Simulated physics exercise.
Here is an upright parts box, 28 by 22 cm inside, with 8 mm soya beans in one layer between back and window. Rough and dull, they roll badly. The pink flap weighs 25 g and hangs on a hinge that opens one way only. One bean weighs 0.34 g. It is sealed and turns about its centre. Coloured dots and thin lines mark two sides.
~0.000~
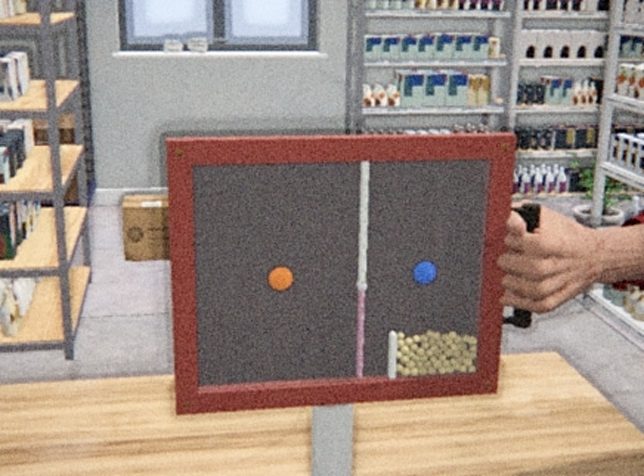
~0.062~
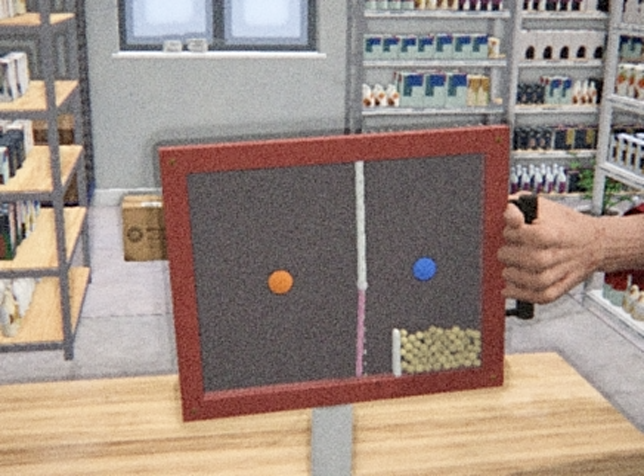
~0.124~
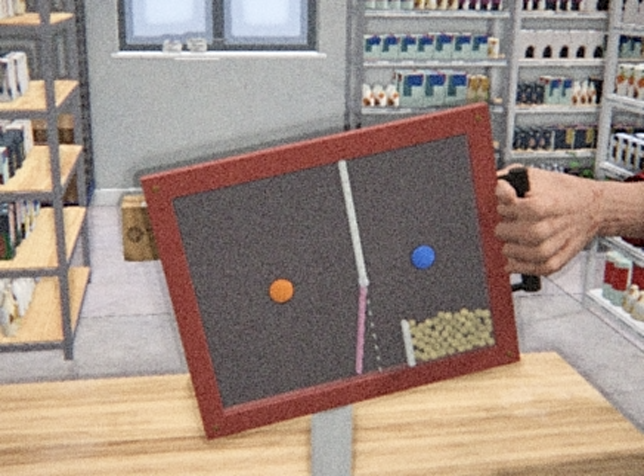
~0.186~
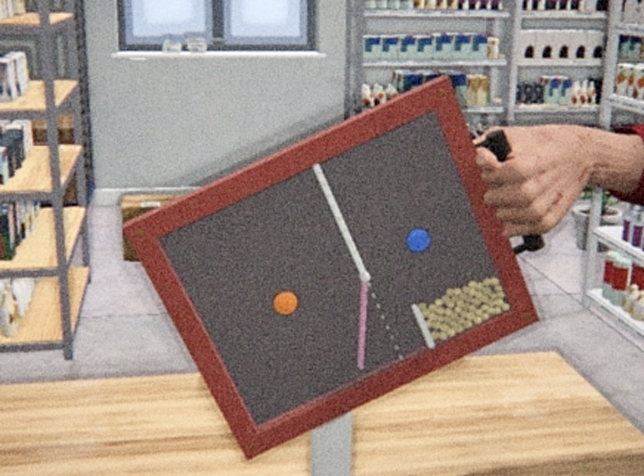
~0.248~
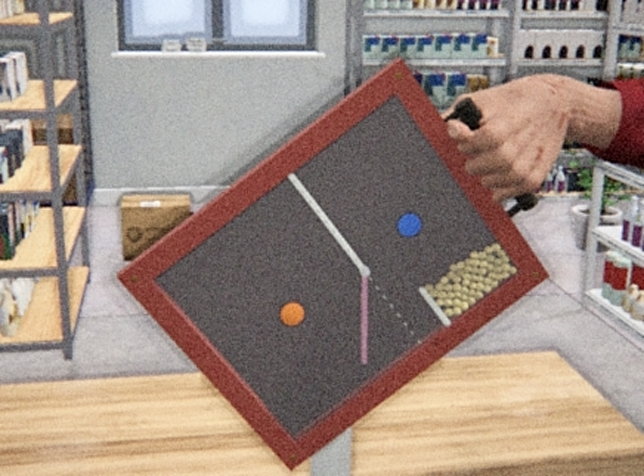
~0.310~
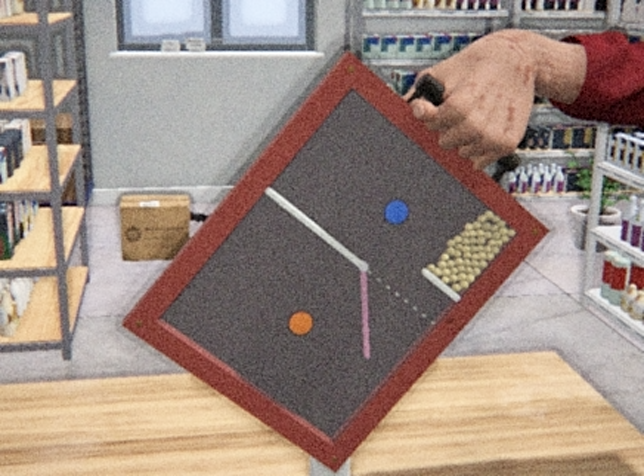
At the start, a hand at the right holds a red-framed box nearly level, with pale beads heaped behind a short white wall at lower right. The hand turns it steadily anticlockwise, its right side rising, while the pink flap stays hanging nearly upright and the beads remain bunched behind the short wall.
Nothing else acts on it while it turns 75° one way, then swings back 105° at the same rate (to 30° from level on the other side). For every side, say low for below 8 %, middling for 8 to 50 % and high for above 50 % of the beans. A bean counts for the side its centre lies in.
Orange side middling, blue side high.
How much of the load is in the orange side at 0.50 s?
Roughly 0 per cent.
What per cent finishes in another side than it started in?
Some 30 per cent.
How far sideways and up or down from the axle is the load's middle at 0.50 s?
Some 10 cm right and 6 cm above.
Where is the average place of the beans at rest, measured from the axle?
Some 1 cm right and 12 cm below.
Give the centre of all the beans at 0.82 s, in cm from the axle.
About 6 cm right and 7 cm below.
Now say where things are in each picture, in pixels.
The first frame shows level; about 60 beans; beans centred (436, 354); top one (430, 334); pink flap (362, 286); orange (281, 279), blue (425, 273).
The second frame shows turned 3° anticlockwise; beans centred (440, 349); top one (433, 330).
The third frame shows turned 11° anticlockwise; beans centred (452, 333); top one (464, 313); wall ends (363, 277), (405, 324).
The fourth frame shows turned 24° anticlockwise; beans centred (465, 308); top one (487, 283); pink flap (365, 277).
The fifth frame shows turned 37° anticlockwise; beans centred (472, 280); top one (496, 248).
The sixth frame shows turned 50° anticlockwise; beans centred (472, 251); top one (489, 215); pink flap (363, 266) tilted 4°; orange (301, 323), blue (396, 212).
After 0.50 s, it stands 75° anticlockwise; the beans' middle is 10 cm right of and 6 cm above the centre; blue 100 %; pink flap open 75°.
After 0.82 s, it stands 23° anticlockwise; the beans' middle is 6 cm right of and 7 cm below the centre; orange 30 %, blue 70 %; pink flap open 23°.
After 1.15 s, it stands 30° clockwise; the beans' middle is 2 cm left of and 10 cm below the centre; orange 30 %, blue 70 %; pink flap shut.
All still by 1.9 s, it stands 30° clockwise; orange 30 %, blue 70 %; pink flap shut.
